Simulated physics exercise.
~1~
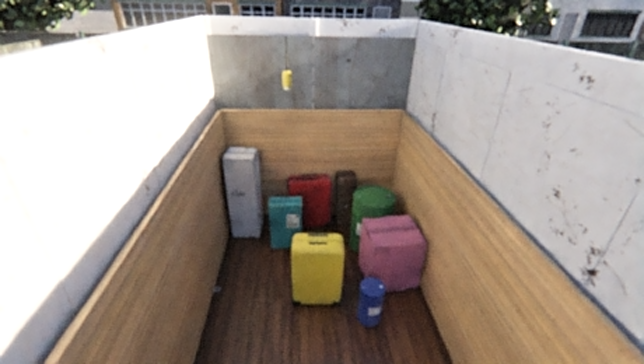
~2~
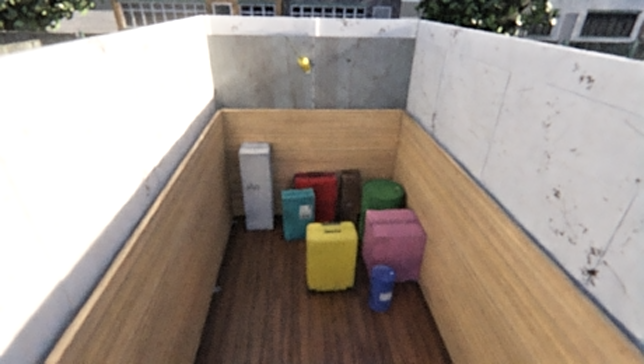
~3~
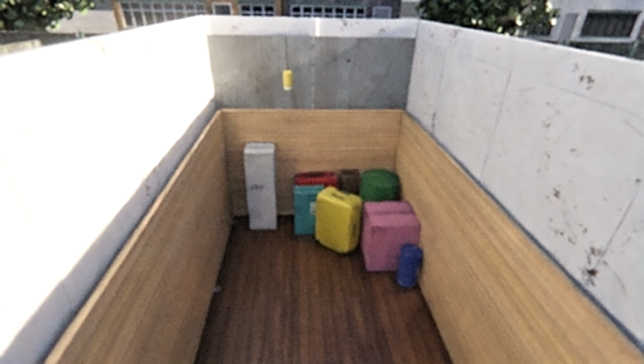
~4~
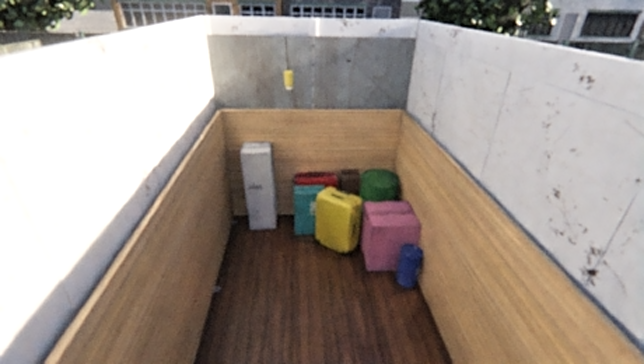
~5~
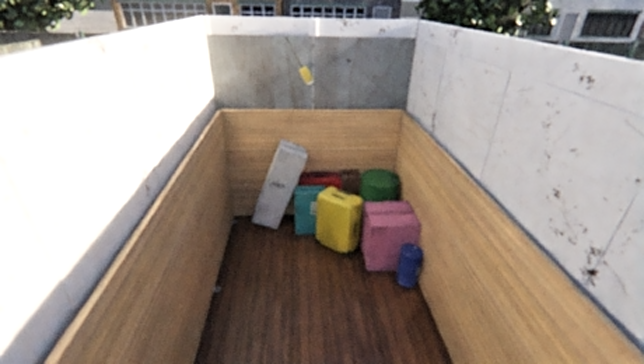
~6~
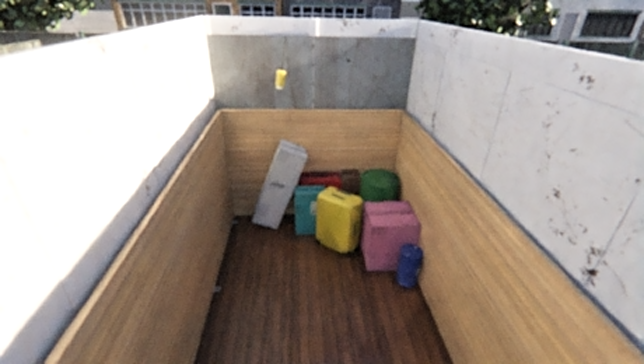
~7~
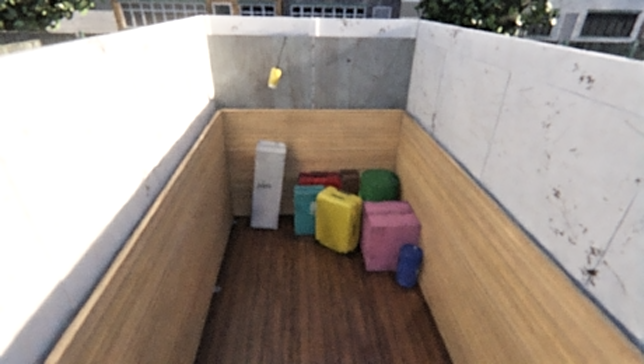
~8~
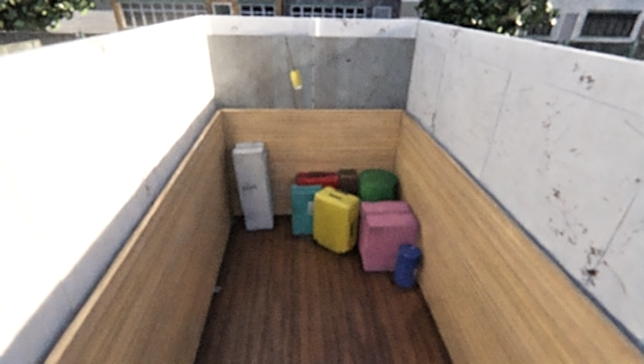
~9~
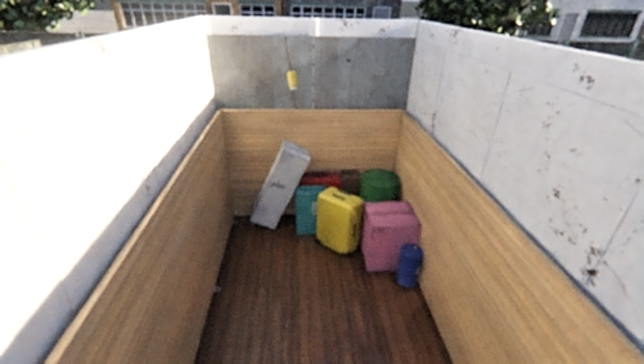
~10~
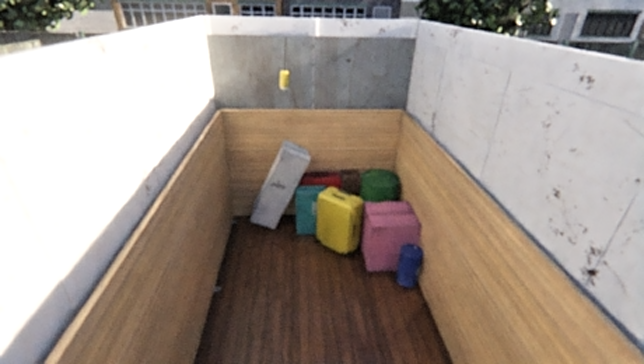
Cases, boxes, a green drum and a blue canister stand grouped towards the front of a van's wood-sided load bay, seen from behind and above. A tall white box is at the left, turquoise, red and brown pieces are beside it, and yellow and pink ones are nearer. First the load slides forwards and to the right, the yellow case and blue canister travelling clearly. The white box then tips to the right, rocks back upright, and tips right again. It ends leaning, while the yellow case and blue canister remain upright in their shifted places.
